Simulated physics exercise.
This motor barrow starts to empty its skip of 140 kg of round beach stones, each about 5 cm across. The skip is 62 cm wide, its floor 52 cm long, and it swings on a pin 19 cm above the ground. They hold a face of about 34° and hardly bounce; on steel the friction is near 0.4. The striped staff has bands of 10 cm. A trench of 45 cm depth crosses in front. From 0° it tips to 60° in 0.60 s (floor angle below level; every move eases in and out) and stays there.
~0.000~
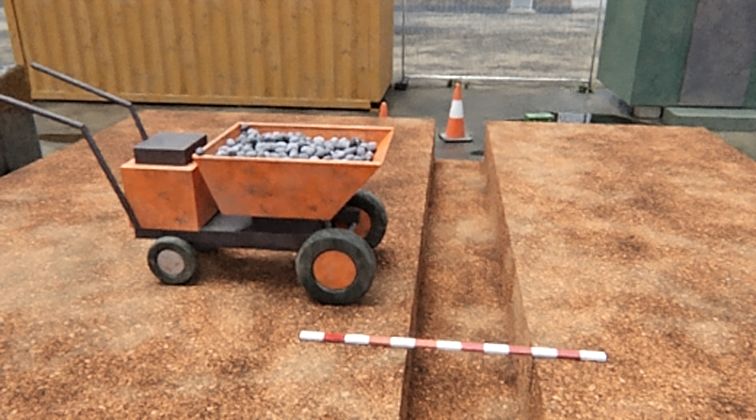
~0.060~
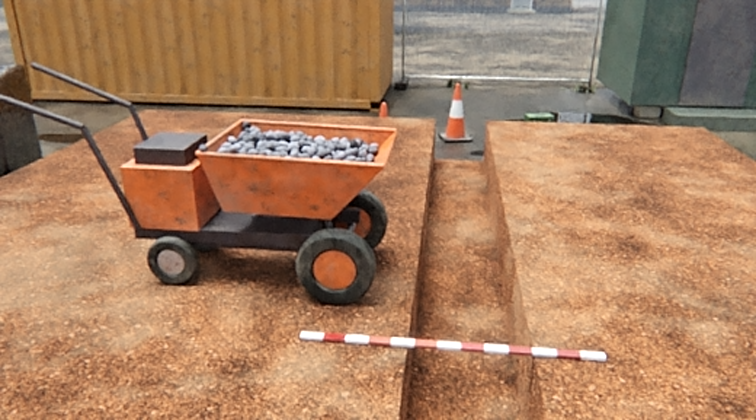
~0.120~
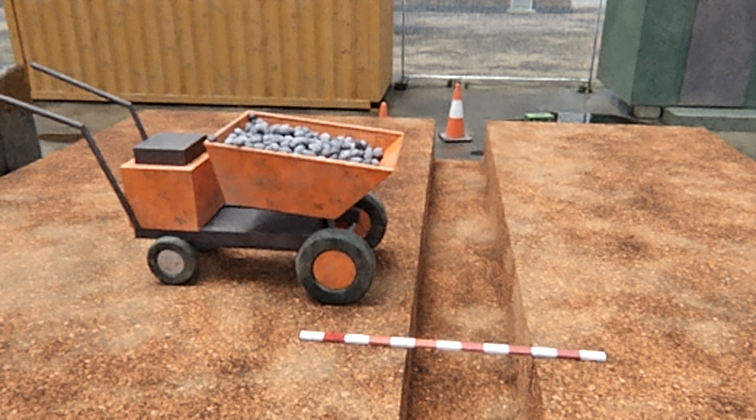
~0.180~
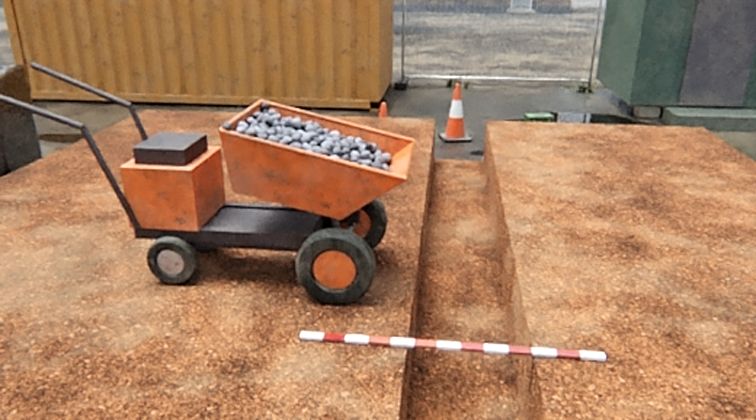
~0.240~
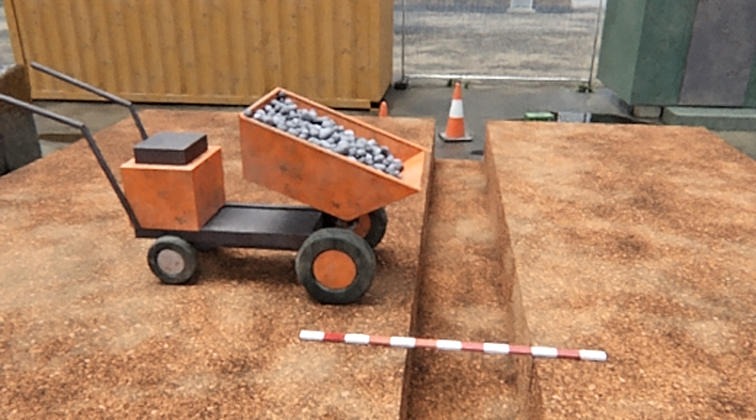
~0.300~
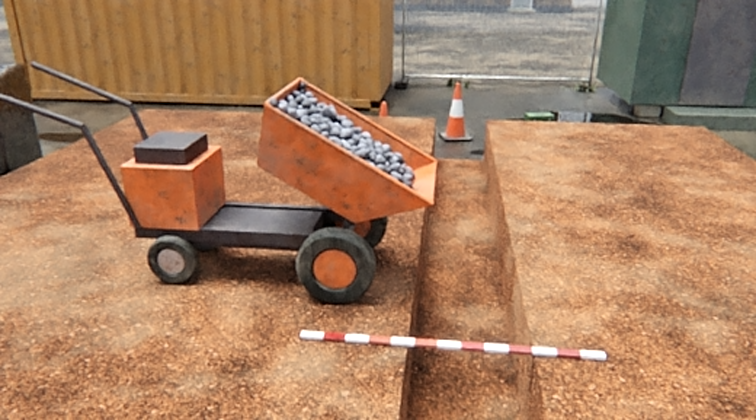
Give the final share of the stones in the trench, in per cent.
Some 70 per cent of it.
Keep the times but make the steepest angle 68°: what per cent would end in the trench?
It would be near 70 per cent.
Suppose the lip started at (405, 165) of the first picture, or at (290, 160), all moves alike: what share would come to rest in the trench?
First some 50, then 80 per cent.
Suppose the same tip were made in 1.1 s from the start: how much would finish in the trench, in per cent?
Then about 80 per cent.
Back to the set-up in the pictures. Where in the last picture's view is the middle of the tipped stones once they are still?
Near (493, 343).
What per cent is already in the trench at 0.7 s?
Some 20 per cent.
After 0.4 s the floor is at 51°; 100 % in the skip; the foremost stones are at (440, 209).
After 0.7 s the floor is at 60°; 82 % in the skip, 18 % in the trench; the foremost stones are at (521, 277).
After 1.0 s the floor is at 60°; 32 % in the skip, 40 % in the trench, 28 % past the trench; the foremost stones are at (665, 298).
After 3.0 s the floor is at 60°; 1 % in the skip, 70 % in the trench, 29 % past the trench; the foremost stones are past the picture's edge.
